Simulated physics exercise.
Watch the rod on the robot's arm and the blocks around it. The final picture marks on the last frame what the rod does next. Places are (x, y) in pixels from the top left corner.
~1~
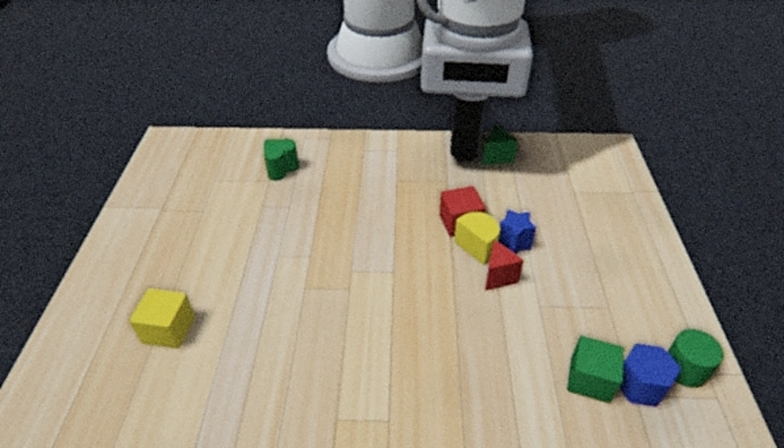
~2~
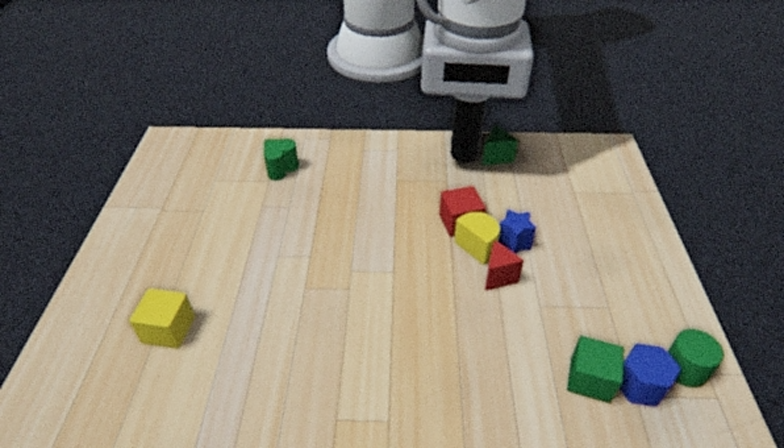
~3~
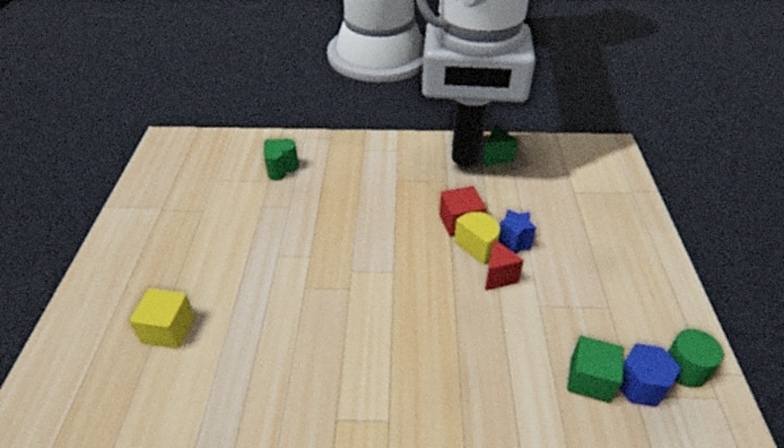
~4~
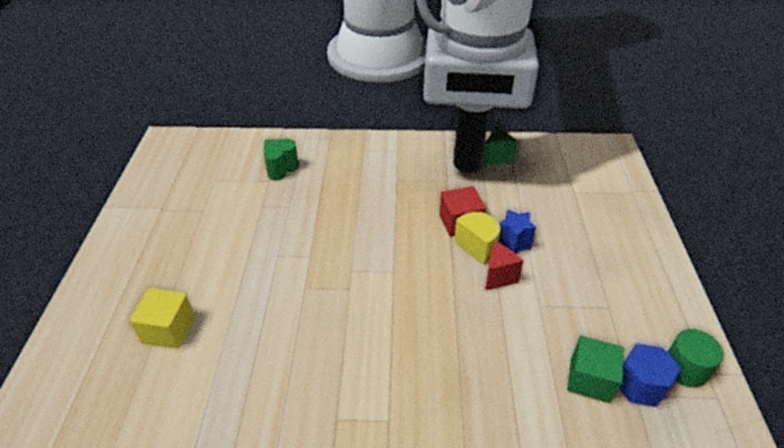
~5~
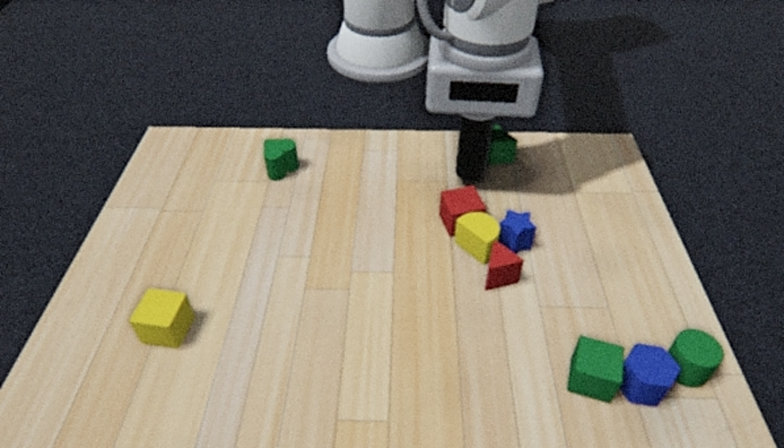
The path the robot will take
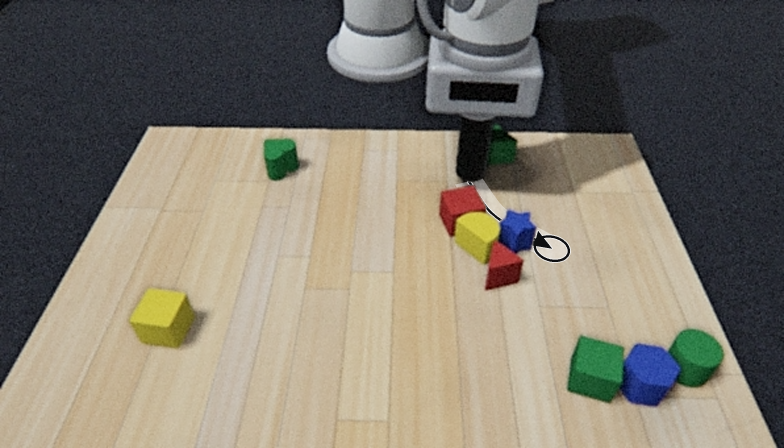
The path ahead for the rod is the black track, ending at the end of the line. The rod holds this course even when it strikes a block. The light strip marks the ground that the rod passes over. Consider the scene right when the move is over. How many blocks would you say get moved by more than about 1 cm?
There will be one block displaced.
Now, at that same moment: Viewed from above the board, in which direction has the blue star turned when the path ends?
In a top view, it turns clockwise.
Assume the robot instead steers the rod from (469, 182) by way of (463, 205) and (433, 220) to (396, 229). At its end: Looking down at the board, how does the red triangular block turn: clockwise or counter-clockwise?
The block spins clockwise.
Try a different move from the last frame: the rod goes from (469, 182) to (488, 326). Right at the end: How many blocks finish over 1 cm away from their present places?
Once the path ends, three or more blocks will have shifted.
Path on the board, from (469, 182) through (486, 206) and (515, 228) to (552, 248).
What follows on the original path. One third of the way, rod at (487, 198); nothing pushed yet.
Two thirds of the way, rod at (518, 220); blue star at (529, 231), turned 15° clockwise.
At the end, rod at (554, 240); red four-sided block in place; blue star at (543, 245), turned 85° clockwise.
